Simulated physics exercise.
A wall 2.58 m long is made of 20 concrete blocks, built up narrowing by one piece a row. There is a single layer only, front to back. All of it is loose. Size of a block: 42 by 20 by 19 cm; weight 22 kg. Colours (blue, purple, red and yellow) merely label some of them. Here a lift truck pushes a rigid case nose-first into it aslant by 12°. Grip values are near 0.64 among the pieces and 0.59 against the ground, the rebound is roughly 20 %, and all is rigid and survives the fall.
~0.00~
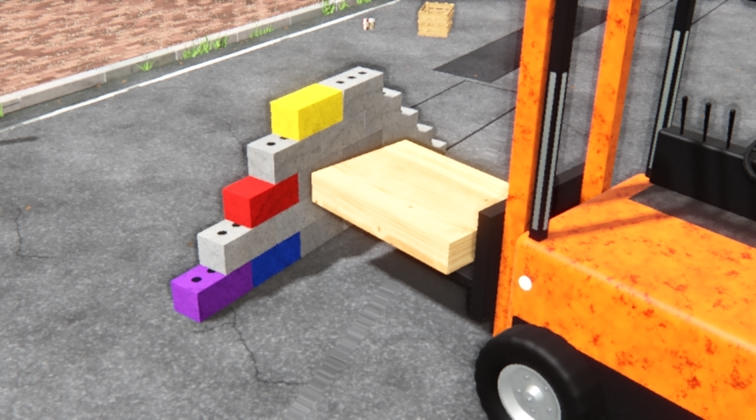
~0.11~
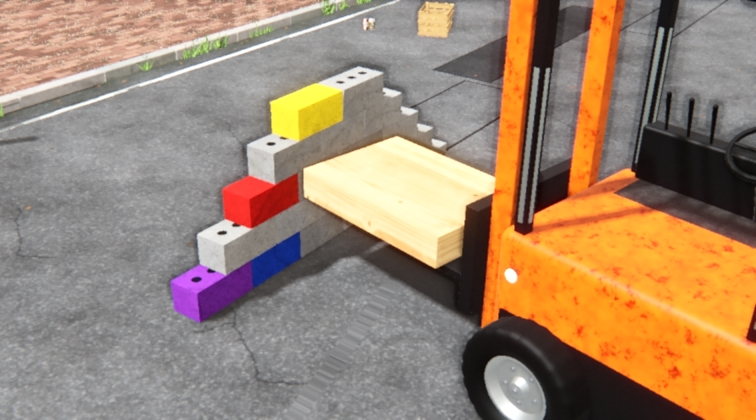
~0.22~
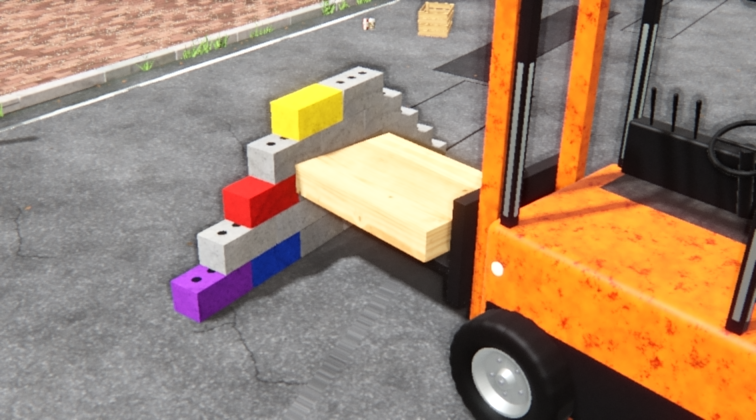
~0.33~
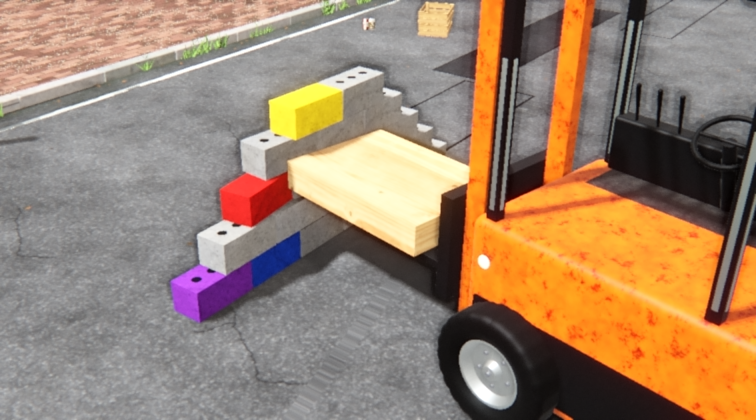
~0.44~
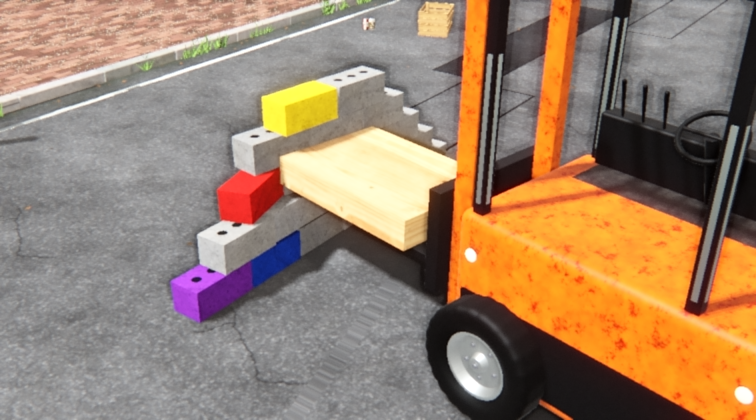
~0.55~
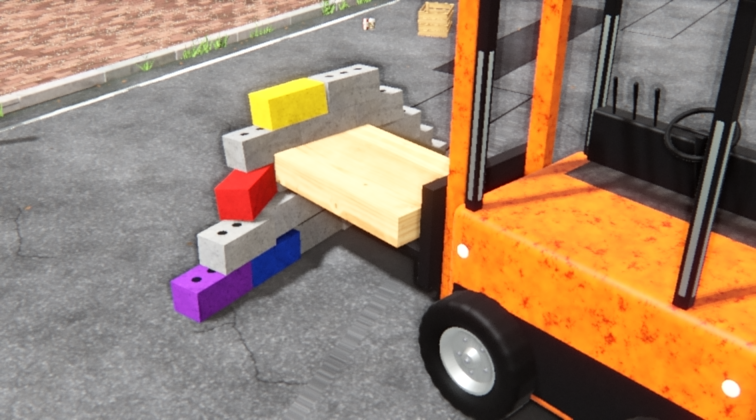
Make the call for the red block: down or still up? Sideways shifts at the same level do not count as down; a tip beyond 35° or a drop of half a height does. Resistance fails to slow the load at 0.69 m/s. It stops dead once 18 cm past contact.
My call: Down.
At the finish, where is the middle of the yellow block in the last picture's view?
Last frame, centre at roughly (196, 159).
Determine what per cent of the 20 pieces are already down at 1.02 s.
By then 25 %.
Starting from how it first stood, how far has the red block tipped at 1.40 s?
Something like 110°, more or less.
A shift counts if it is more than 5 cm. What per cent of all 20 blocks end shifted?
That is 55 per cent.
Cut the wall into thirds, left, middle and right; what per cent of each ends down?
Left third 50 percent, middle third 90 percent, right third 20 percent.
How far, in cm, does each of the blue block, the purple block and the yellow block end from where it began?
Start to finish, close to blue 0, purple 0, yellow 160 centimetres.
After 0.74 s, none of the 20 blocks down, 12 disturbed; red block leaning 13°; yellow block leaning 18°.
After 1.02 s, 5 of the 20 blocks down; red block leaning 30°, 7 cm lower; yellow block leaning 39°, 14 cm lower.
After 1.20 s, 11 of the 20 blocks down; red block leaning 58°, 24 cm lower; yellow block leaning 61°, 39 cm lower.
After 1.40 s, 11 of the 20 blocks down; red block on its side; yellow block on its side.
At rest (2.3 s), 11 of the 20 blocks down; red block on its side; yellow block on its side; purple block unmoved. As the last picture would show them, middles, red block near (183, 241), yellow block near (196, 159).
